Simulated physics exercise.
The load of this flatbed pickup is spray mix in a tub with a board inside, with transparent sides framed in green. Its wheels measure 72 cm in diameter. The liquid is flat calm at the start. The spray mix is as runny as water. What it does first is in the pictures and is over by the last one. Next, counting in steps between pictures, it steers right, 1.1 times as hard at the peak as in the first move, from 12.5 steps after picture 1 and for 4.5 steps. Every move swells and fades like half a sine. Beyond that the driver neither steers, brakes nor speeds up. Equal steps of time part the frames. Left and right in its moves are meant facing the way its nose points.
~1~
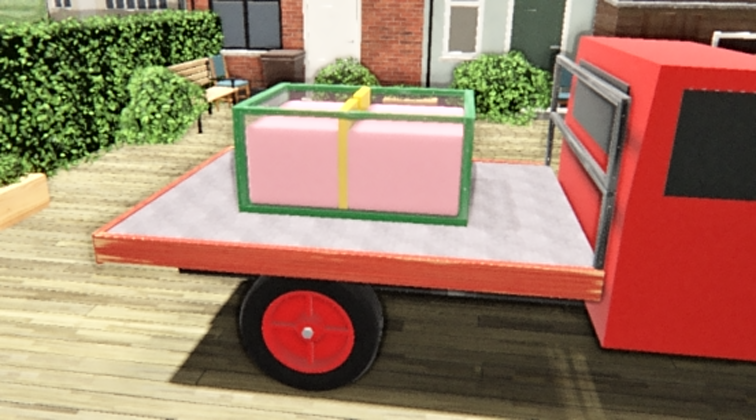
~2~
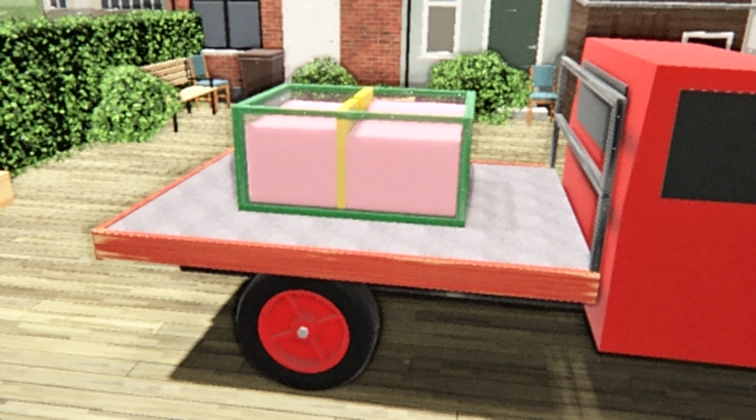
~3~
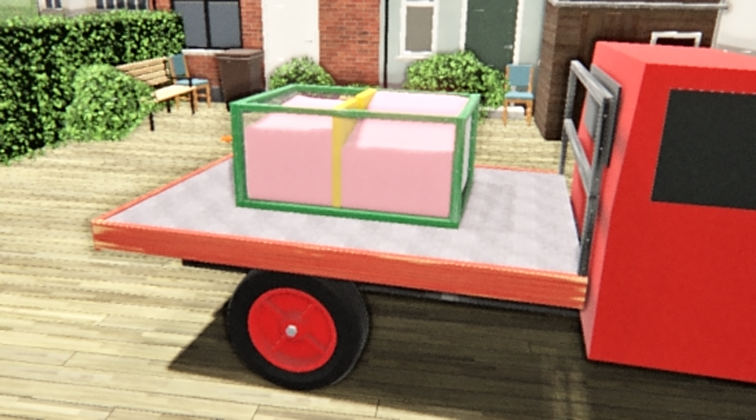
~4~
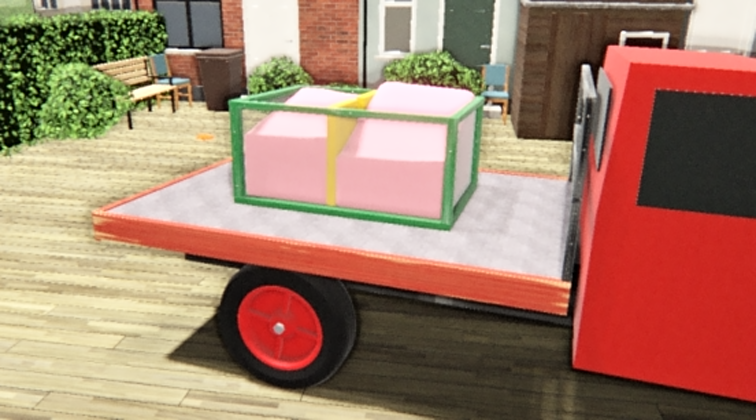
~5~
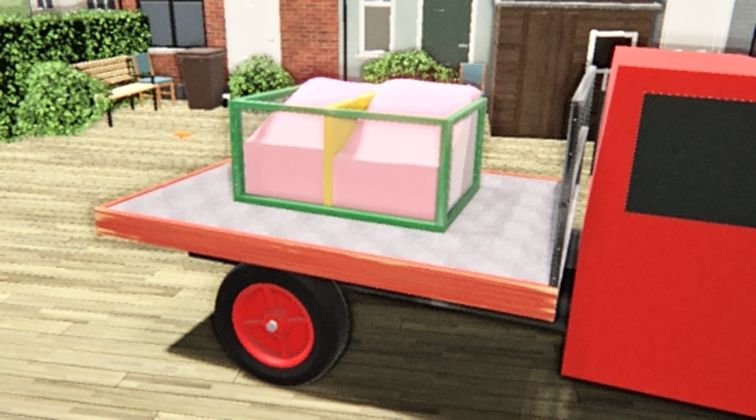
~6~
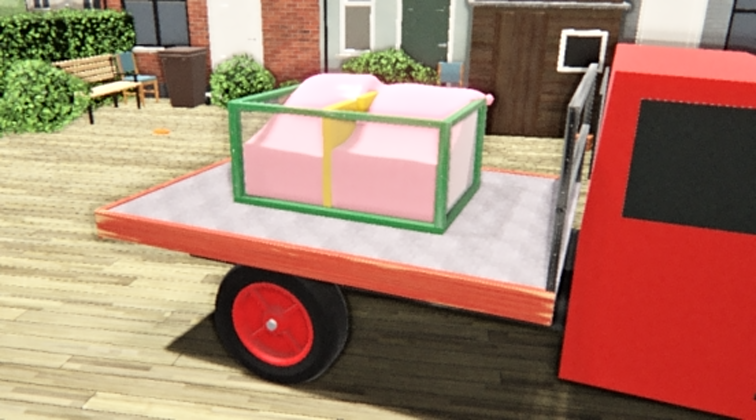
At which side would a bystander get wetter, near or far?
The far side lets out more.
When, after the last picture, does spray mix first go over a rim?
Near 0.2 s.
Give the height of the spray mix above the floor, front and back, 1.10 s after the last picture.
Front 40 cm, back 46 cm.
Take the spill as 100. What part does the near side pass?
Some 0 per cent of it.
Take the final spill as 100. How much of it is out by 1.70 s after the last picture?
About 80 per cent.
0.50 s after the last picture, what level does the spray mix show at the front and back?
Front 46 cm, back 44 cm.
Then, 0.50 s later than the final frame, the surface is 45 cm up at the front and 44 cm at the back; 2 per cent is out, over the far side.
Then, 1.10 s later than the final frame, the surface is 40 cm up at the front and 46 cm at the back; 2 per cent is out, over the far side.
Then, 1.70 s later than the final frame, the surface is 45 cm up at the front and 44 cm at the back; 10 per cent is out, over the far side, a little elsewhere.
Then, 4.18 s later than the final frame, 13 per cent is out, over the far side, a little elsewhere; the far side has passed 11 per cent and the near side 1.
